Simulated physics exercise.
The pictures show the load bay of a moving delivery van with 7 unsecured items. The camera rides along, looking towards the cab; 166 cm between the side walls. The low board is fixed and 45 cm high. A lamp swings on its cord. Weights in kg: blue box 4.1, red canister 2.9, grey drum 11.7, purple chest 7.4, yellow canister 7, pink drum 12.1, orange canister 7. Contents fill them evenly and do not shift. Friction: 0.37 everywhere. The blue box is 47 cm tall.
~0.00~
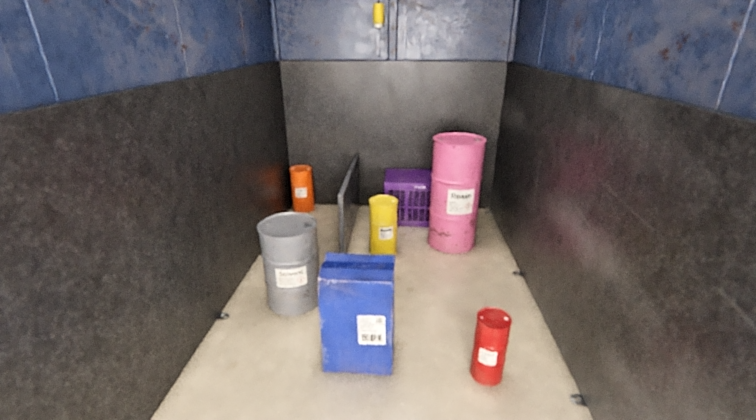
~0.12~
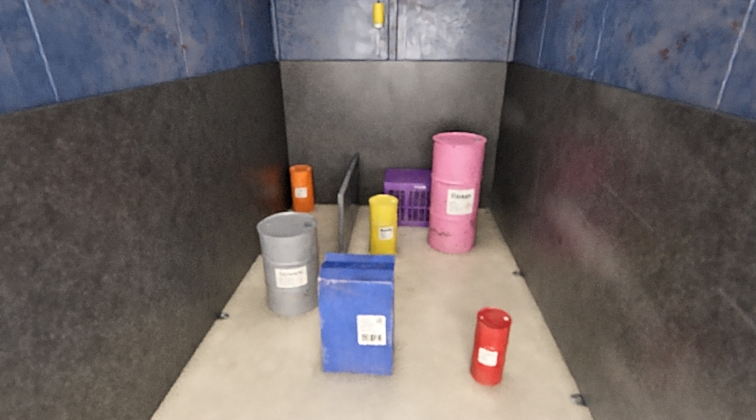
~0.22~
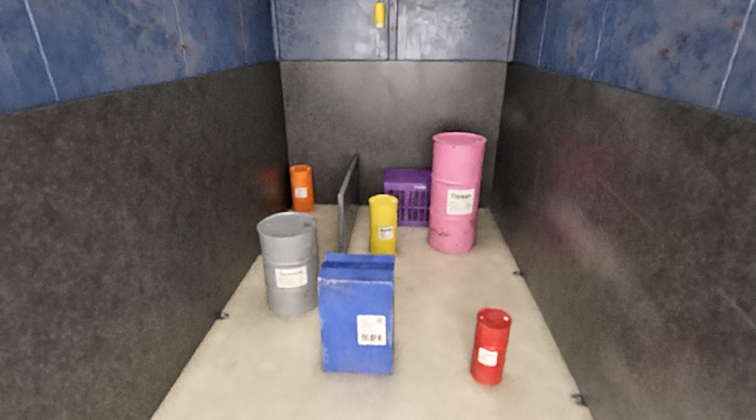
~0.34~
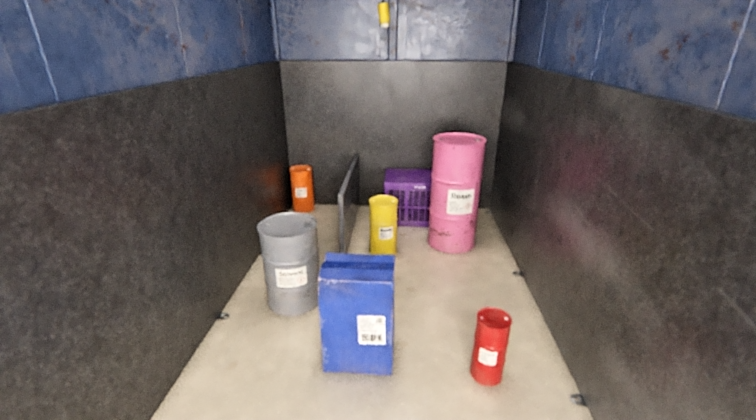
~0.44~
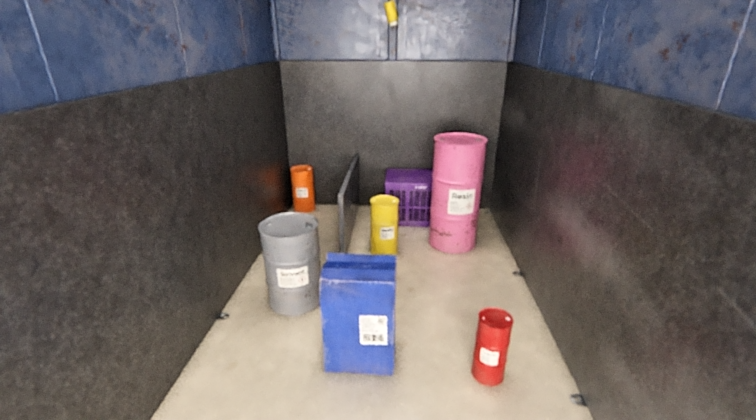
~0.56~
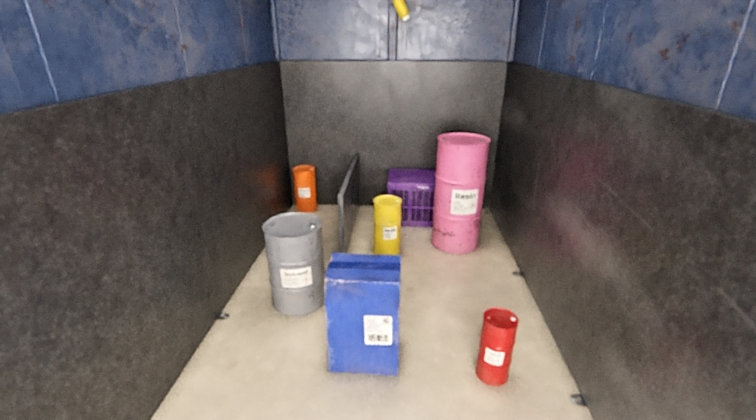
The hanging yellow lamp swings right while the drums, canisters and boxes shift slightly right.
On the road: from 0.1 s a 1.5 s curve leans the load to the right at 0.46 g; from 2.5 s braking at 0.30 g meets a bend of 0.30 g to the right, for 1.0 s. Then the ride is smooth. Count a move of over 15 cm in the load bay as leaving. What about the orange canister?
The orange canister ends elsewhere.
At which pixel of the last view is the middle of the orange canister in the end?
At about (343, 190).
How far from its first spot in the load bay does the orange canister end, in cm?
About 34 cm.
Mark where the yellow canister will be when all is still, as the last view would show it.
At about (471, 233).
Around 0.86 s, push 0.46 g right; orange canister shifted 13 cm near (318, 189); yellow canister shifted 13 cm; blue box shifted 13 cm.
Around 1.16 s, push 0.46 g right; orange canister shifted 31 cm near (340, 190); grey drum shifted 32 cm; yellow canister shifted 31 cm.
Around 1.46 s, push 0.26 g right; orange canister shifted 34 cm near (343, 190); blue box shifted 58 cm; yellow canister shifted 52 cm.
Finally (4.0 s), not toppled but over 15 cm from the start, blue box, red canister, grey drum, purple chest, yellow canister, pink drum and orange canister. In the last view, orange canister near (343, 190).
